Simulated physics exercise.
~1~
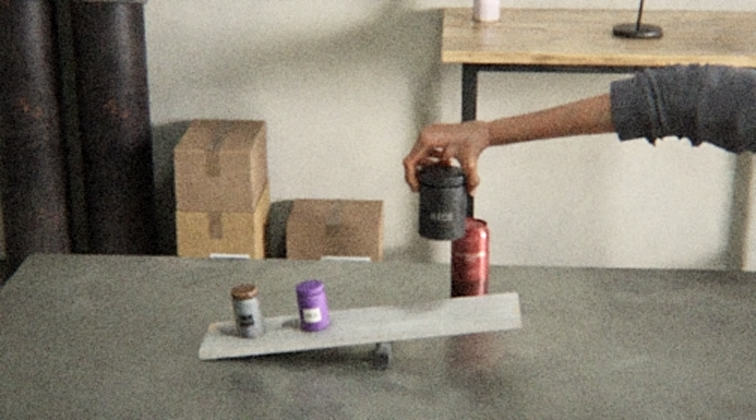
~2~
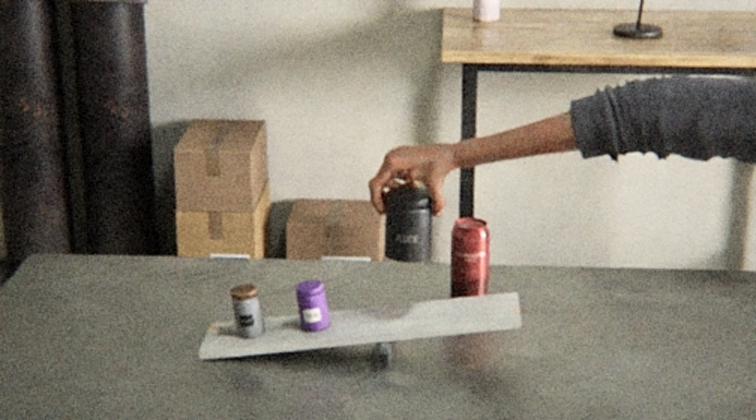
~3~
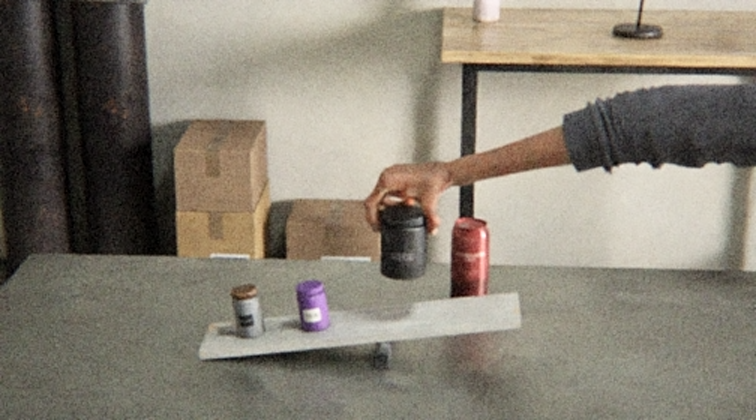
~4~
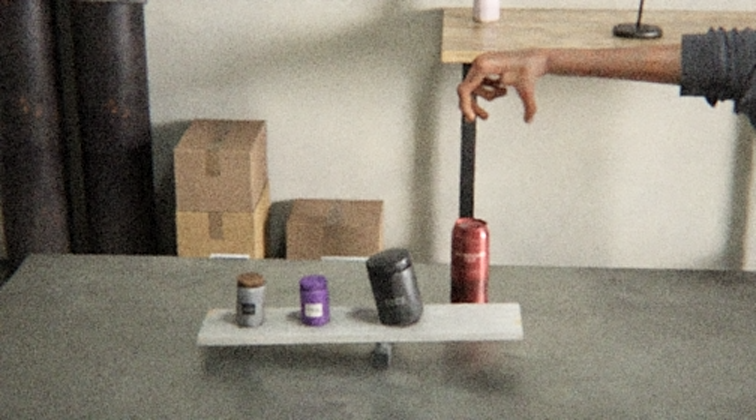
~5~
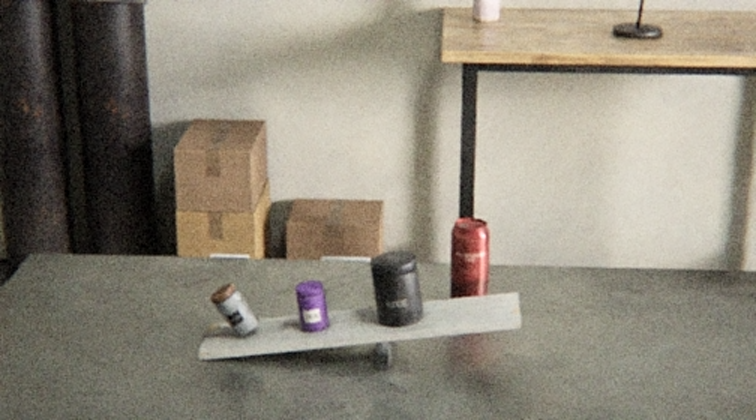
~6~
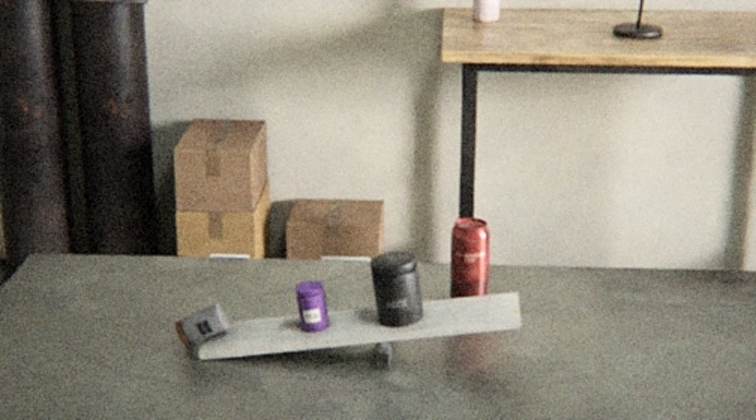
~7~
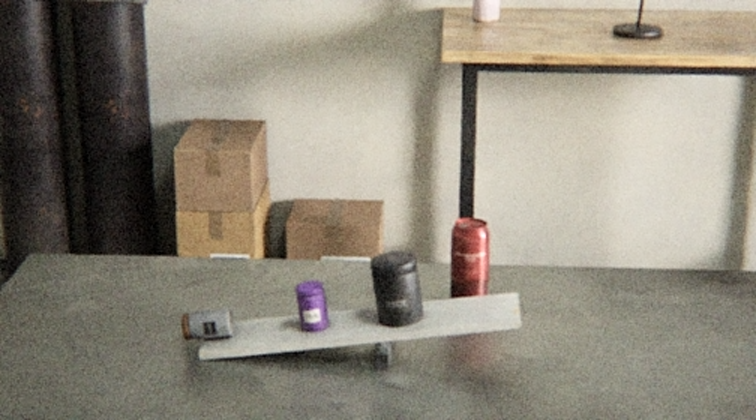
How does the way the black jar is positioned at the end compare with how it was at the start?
At the start the black jar was upright in the hand, but at the end it was leaning as it rested on the sloping plank.
